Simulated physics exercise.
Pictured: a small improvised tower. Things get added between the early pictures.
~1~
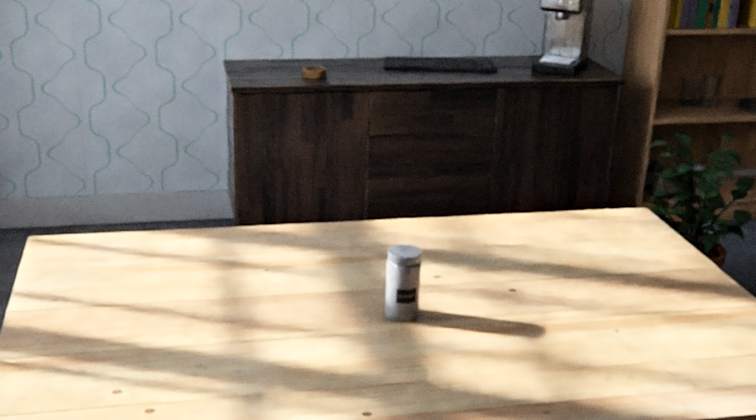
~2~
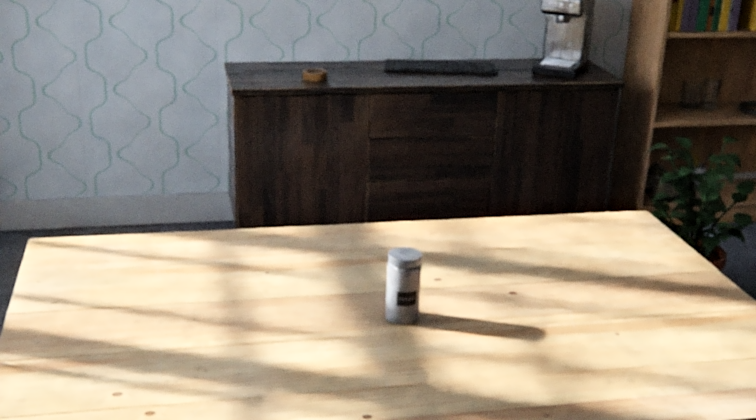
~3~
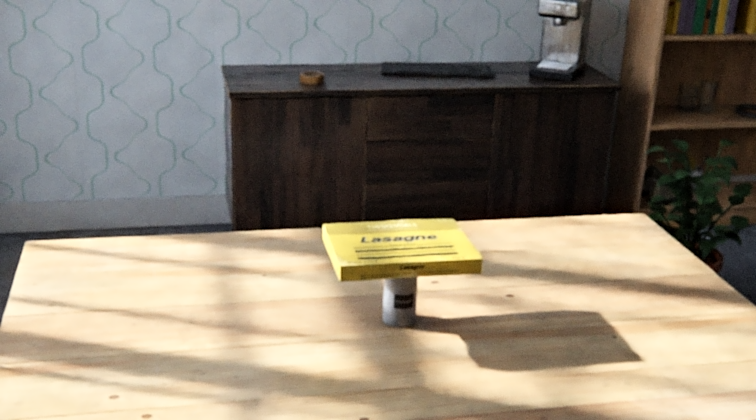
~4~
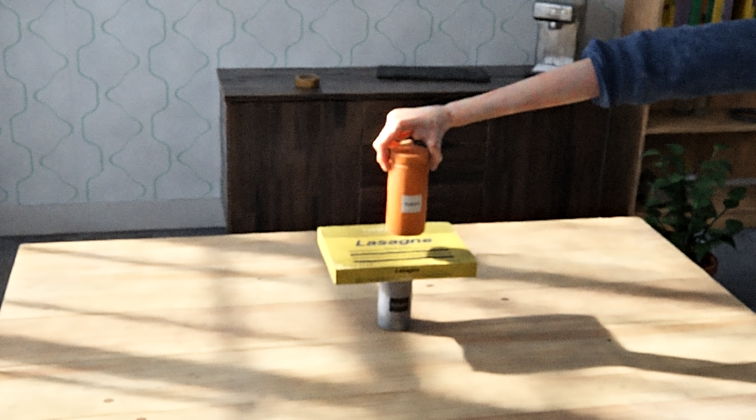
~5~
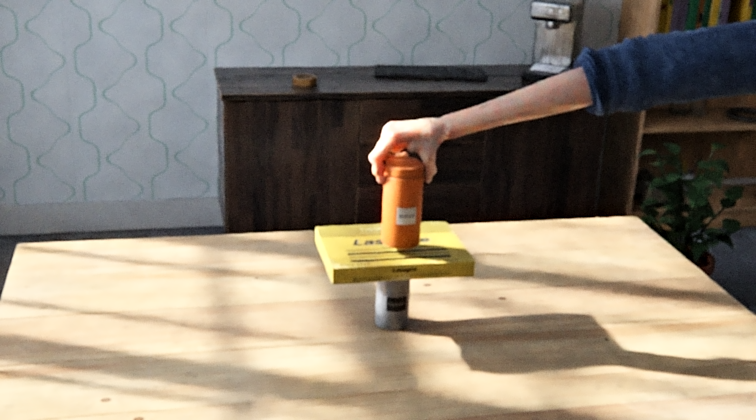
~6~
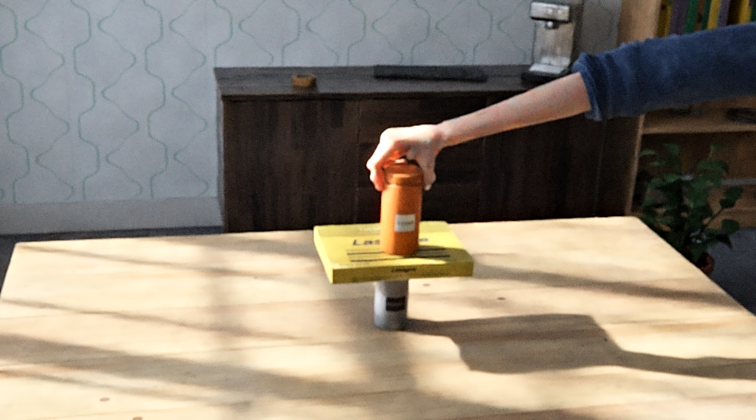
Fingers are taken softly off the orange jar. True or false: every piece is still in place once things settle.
True.
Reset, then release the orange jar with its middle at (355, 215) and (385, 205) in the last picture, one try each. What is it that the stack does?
It falls the first time and does not fall the second time.
Then, 0.30 s later than the last frame, all is still.
Then, 0.70 s later than the last frame, orange jar resting near (401, 210).
When it is over, all 3 as before. End places, in pixels of the last picture, orange jar near (401, 210). The stack keeps its balance.
